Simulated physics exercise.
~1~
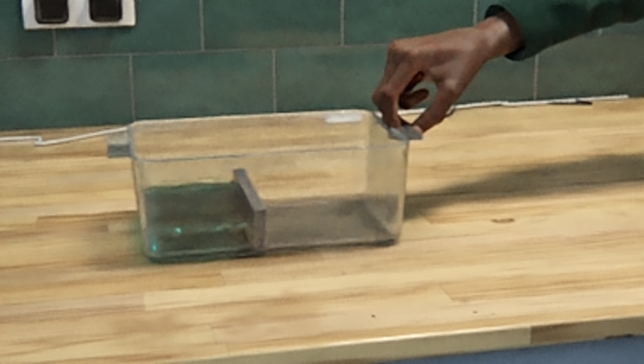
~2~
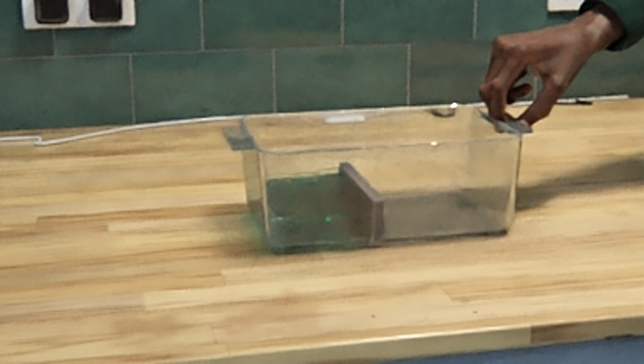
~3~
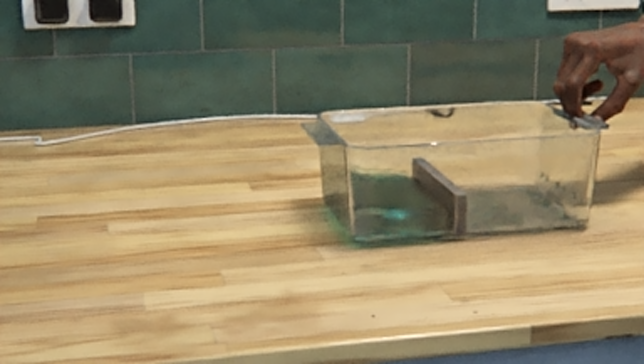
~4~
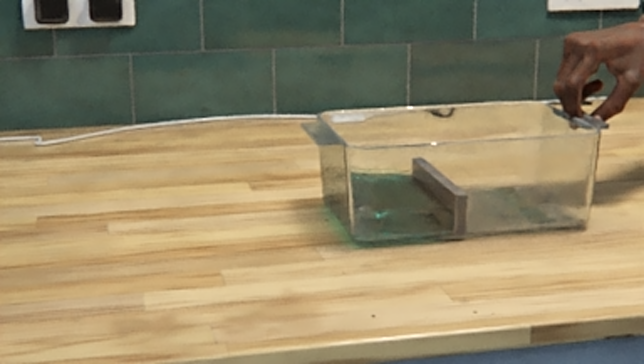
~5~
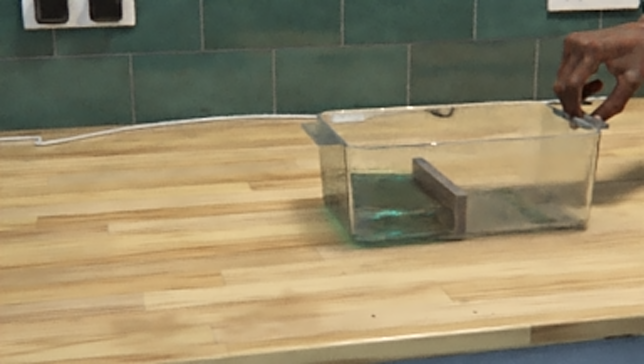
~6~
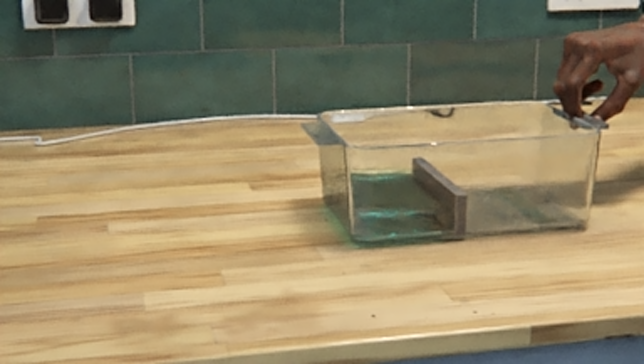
At first, a clear oblong tub sits on a pale wooden counter in front of green tiles, with greenish water held to the left of a low upright divider. A hand grips the tub's right end and draws it rightwards across the wood. The tub then comes to rest farther right, with the hand still holding its rim. The green water stirs on the left side, and a little appears to the right of the divider. Finally, the tub stays still, with most of the water on the left and none visible on the counter.
